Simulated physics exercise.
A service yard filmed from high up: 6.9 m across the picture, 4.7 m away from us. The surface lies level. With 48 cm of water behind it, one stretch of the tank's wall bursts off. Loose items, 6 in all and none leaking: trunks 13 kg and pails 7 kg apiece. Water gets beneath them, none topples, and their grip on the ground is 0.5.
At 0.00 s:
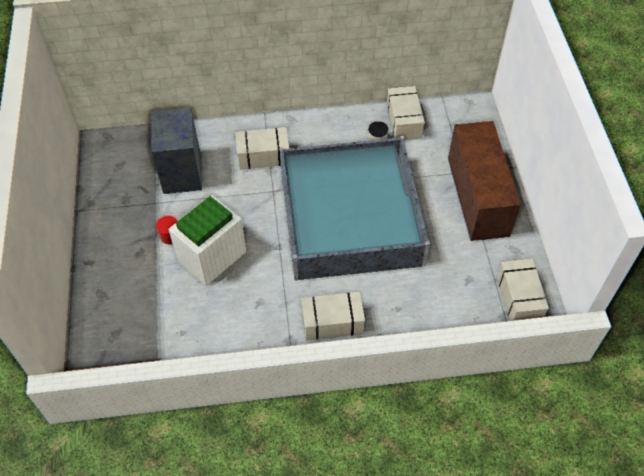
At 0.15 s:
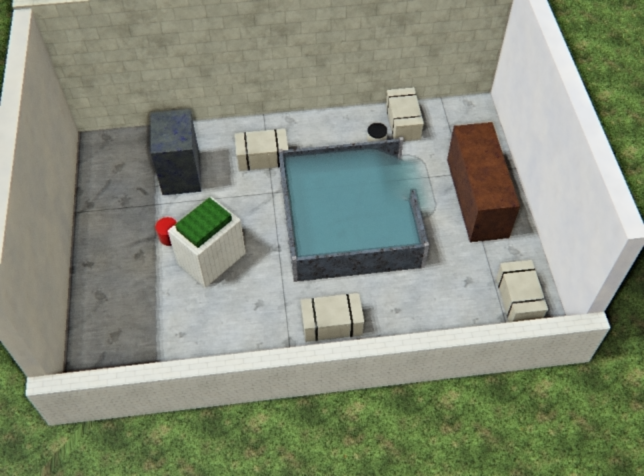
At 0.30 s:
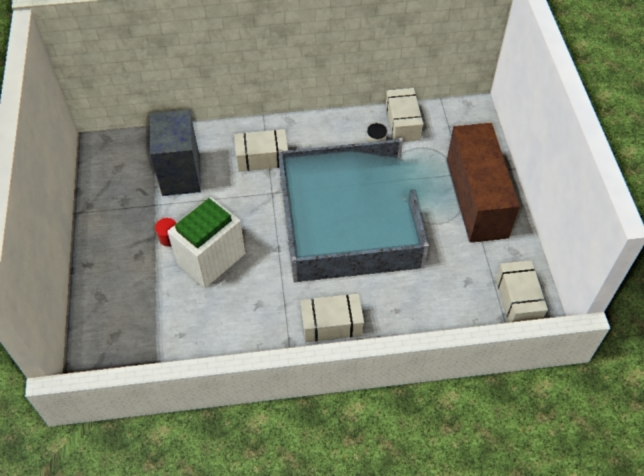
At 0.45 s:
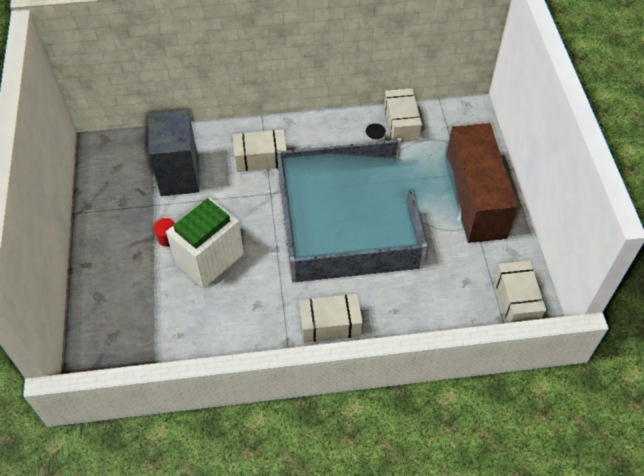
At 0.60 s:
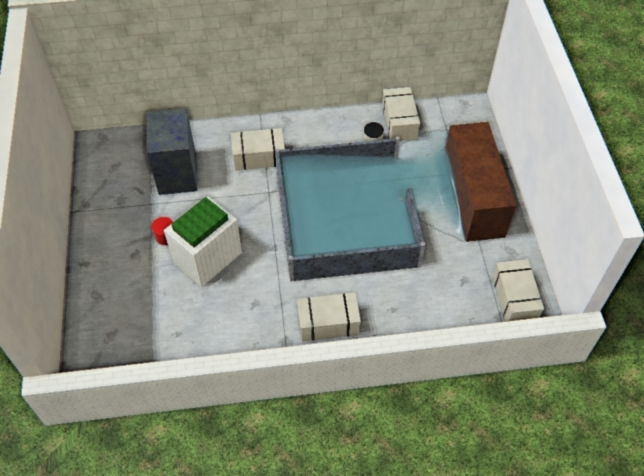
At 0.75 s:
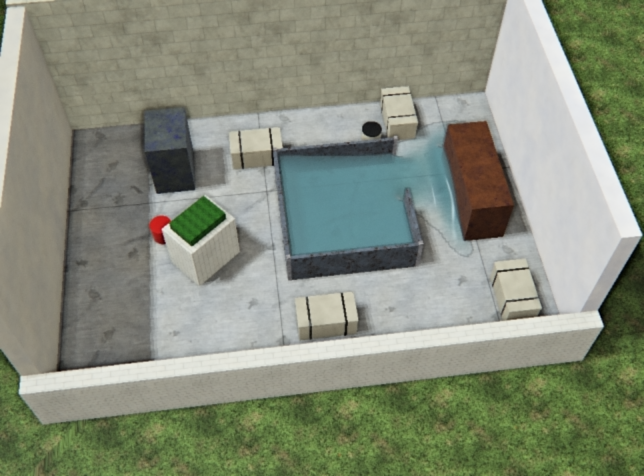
A square, dark-walled tank of blue-green water sits in the middle of a walled, paved yard seen from high above, with grass outside. Four pale banded trunks surround it, with a rusty brown block to the right, a dark cabinet, a green-topped white block and a red object to the left. Part of the tank's right wall opens and water spreads rightward to the brown block, while the view drifts very slightly.
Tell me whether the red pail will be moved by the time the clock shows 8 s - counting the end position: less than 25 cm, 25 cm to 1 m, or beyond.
The red pail stays put.
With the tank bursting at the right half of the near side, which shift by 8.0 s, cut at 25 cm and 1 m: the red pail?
In that case the red pail barely shifts.
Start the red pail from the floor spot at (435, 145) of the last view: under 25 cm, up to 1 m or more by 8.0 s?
It travels far.
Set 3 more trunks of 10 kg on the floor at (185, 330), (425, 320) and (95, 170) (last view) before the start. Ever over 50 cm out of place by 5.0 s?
In that order: Under, past it, under.
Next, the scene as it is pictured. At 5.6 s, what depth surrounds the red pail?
About 0 cm.
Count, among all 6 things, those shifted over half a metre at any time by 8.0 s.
I count 4.
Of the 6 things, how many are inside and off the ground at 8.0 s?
At that moment 1.
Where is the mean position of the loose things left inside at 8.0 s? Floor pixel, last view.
Around (266, 212).
After 1.6 s the red pail is near (160, 224), 0.0 m from its start, aground; 0 afloat.
After 3.6 s the red pail is near (160, 224), 0.0 m from its start, aground; 1 afloat.
After 5.6 s the red pail is near (160, 224), 0.0 m from its start, aground; 2 afloat.
After 8.0 s the red pail is near (160, 224), 0.0 m from its start, aground; 1 afloat.
